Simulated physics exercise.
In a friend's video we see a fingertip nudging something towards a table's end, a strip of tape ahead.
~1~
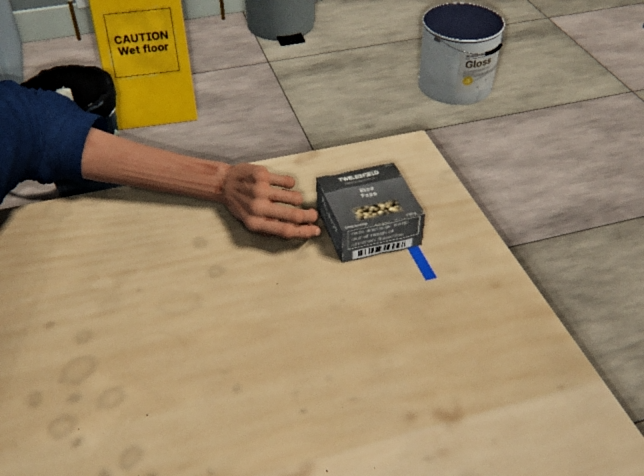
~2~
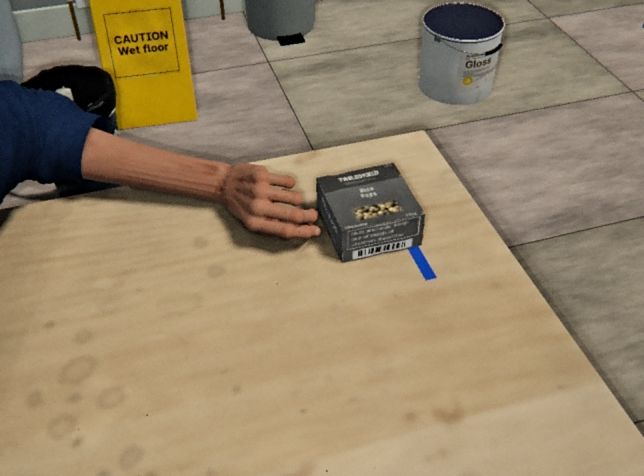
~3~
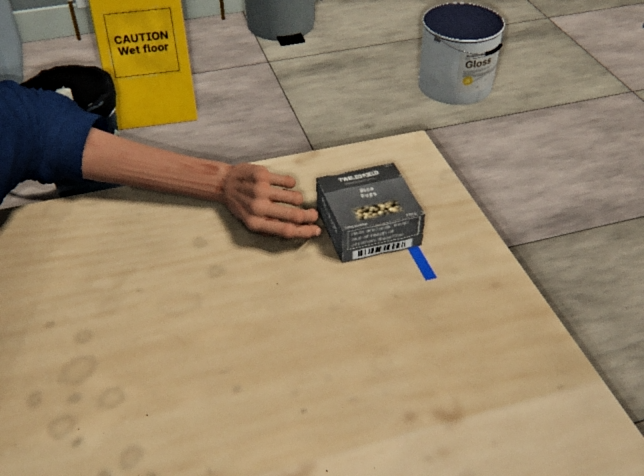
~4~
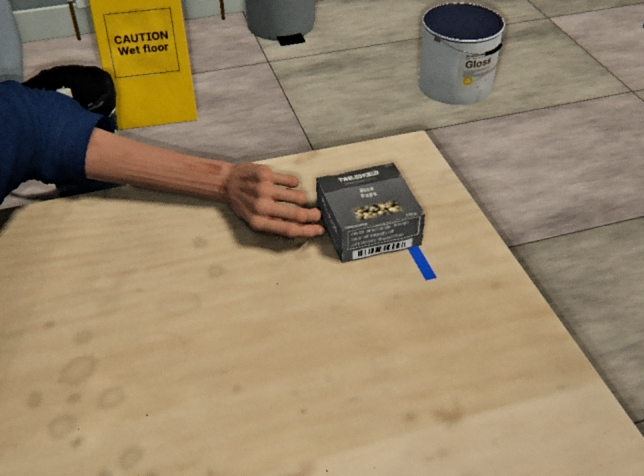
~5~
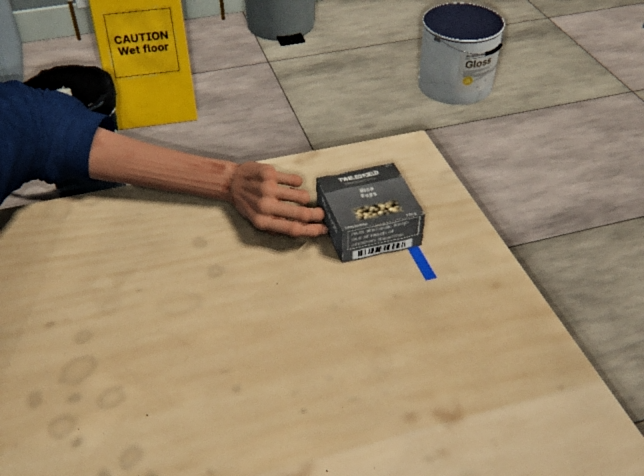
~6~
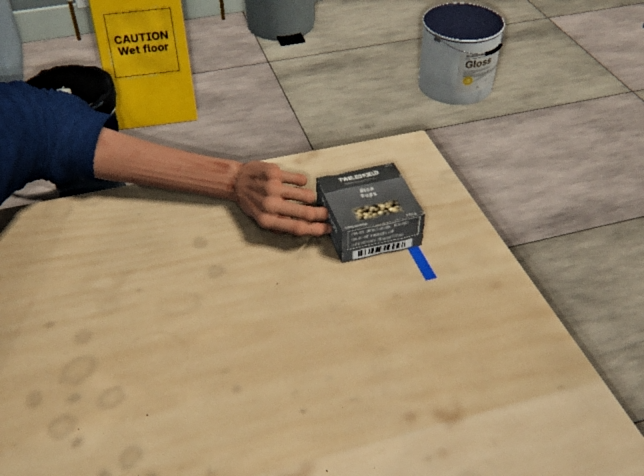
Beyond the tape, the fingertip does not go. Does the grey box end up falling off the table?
Looks like it's going to be left on the table.
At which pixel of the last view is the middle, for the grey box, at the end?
(443, 196).
Then, 0.62 s past the last view, grey box travelled a little near (400, 204).
Finally, the grey box is still on the table, near (444, 195).
